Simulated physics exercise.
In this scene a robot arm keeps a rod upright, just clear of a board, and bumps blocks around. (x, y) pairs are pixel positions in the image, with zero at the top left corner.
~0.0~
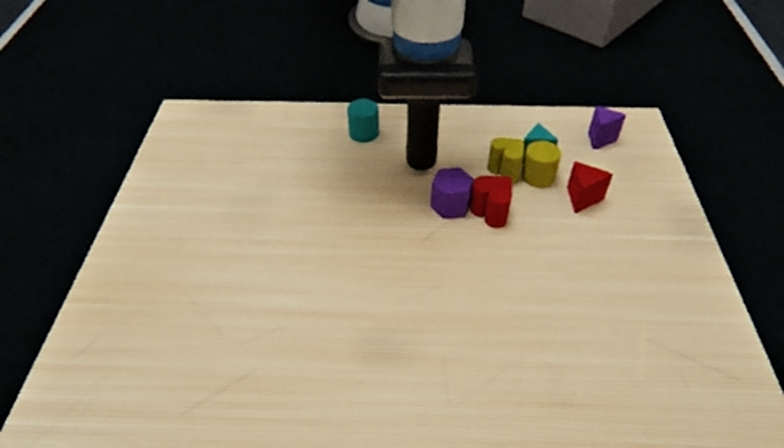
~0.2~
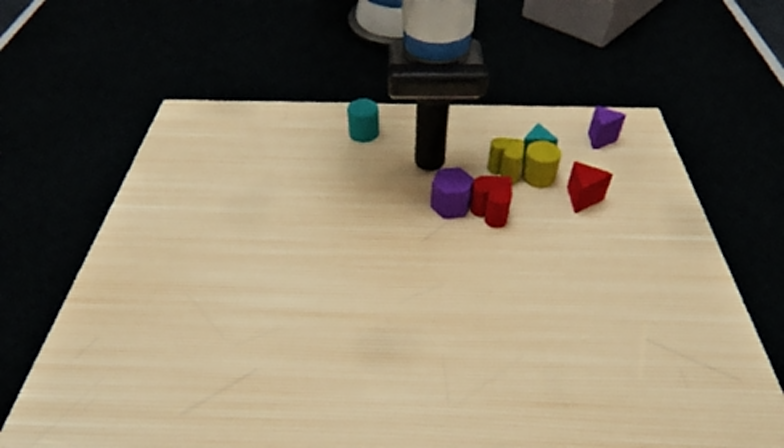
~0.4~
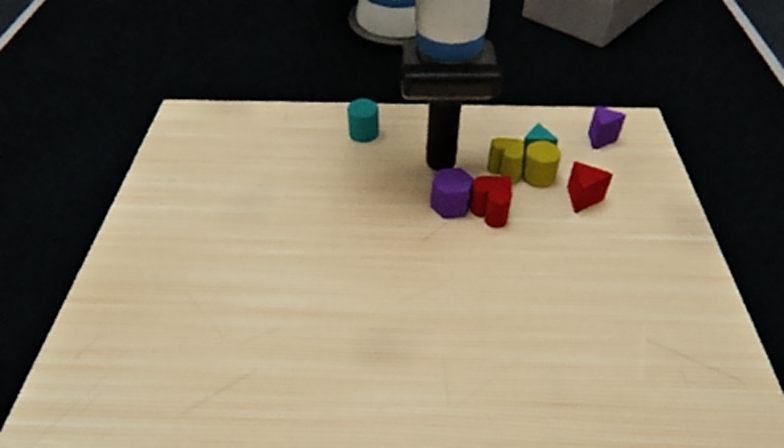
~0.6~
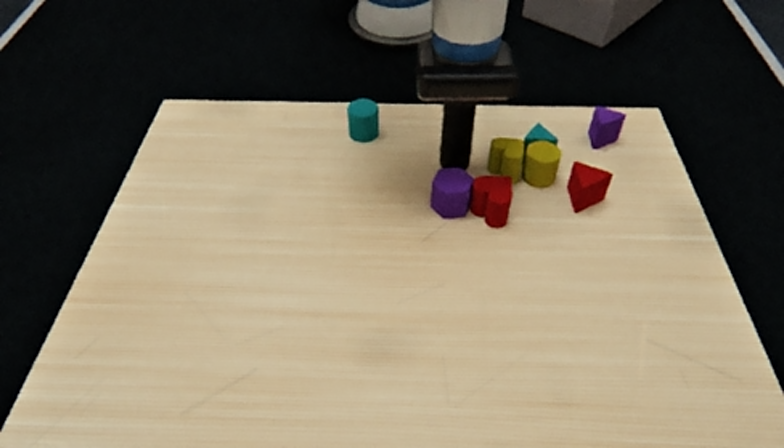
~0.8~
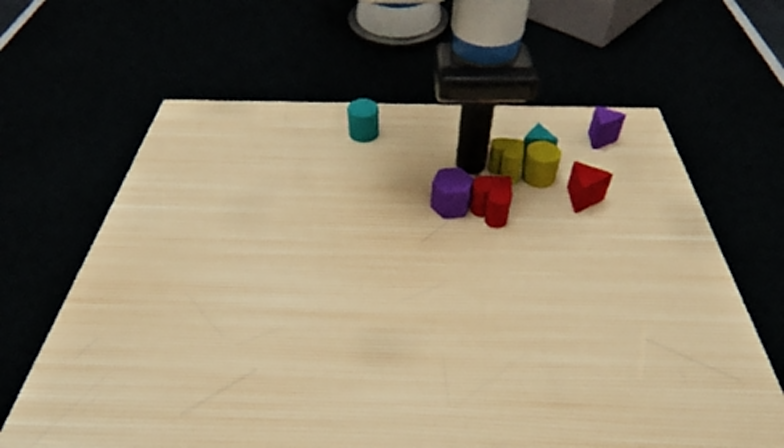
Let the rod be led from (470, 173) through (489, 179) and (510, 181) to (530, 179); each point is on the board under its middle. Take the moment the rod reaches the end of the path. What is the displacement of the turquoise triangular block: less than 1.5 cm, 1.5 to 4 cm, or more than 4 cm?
The displacement of the turquoise triangular block is 1.5-4 cm.
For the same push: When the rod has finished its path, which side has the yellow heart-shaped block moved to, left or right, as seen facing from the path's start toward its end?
Sideways, to the left.
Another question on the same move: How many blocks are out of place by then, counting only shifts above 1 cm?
Going by the path, three or more of them shift by more than about 1 cm.
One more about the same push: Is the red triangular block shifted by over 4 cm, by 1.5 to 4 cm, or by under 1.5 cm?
The answer here is less than 1.5 cm.
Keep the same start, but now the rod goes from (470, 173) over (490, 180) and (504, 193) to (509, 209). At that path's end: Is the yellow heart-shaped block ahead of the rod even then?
I believe not.
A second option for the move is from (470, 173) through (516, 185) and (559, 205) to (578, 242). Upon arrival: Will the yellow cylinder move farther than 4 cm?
No, it doesn't check out.
The first path, step by step. Halfway along, rod (502, 173); yellow heart-shaped block (523, 143); turquoise triangular block (542, 130), turned 15° clockwise; yellow cylinder (556, 151).
At the end, rod (532, 171); red heart-shaped block still; yellow heart-shaped block (537, 136), turned 40° anticlockwise; turquoise triangular block (547, 121), turned 40° clockwise; yellow cylinder (572, 148); red triangular block still.
